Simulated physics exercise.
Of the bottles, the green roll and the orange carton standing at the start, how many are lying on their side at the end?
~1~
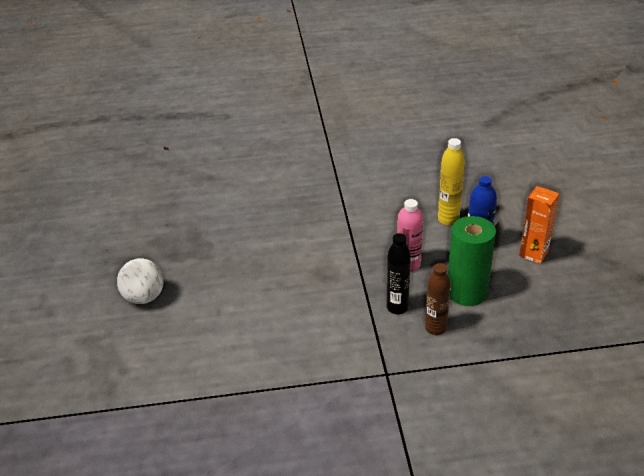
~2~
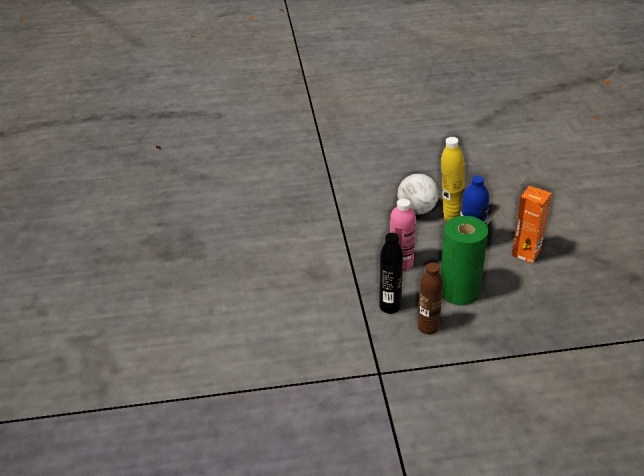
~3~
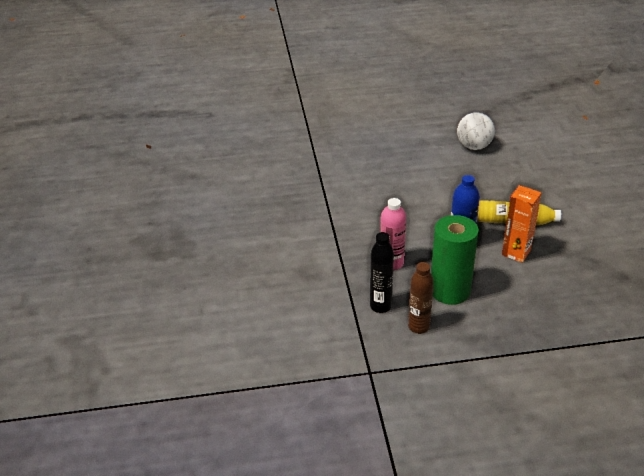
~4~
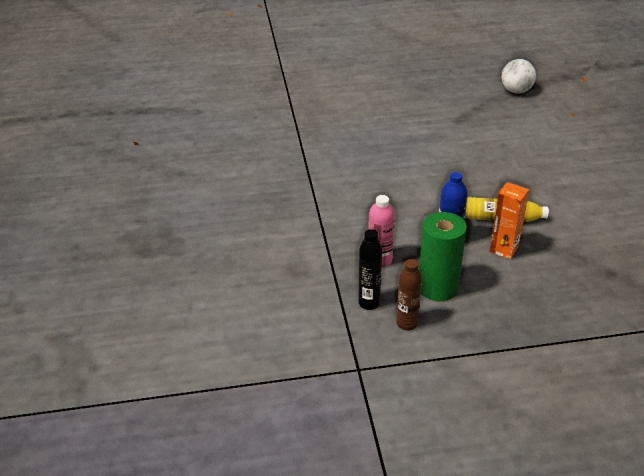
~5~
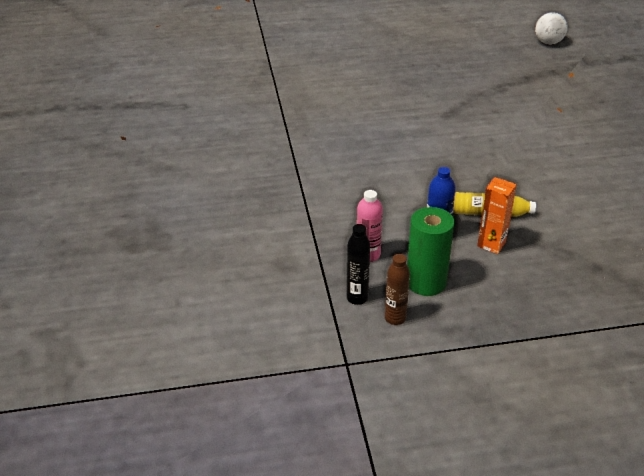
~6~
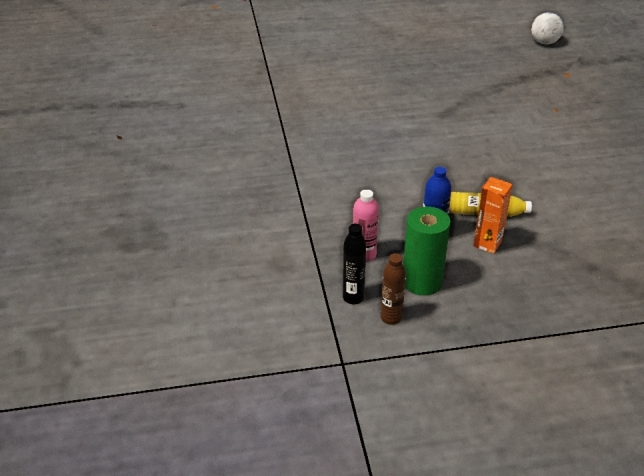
Just one is lying on its side at the end, the yellow bottle.
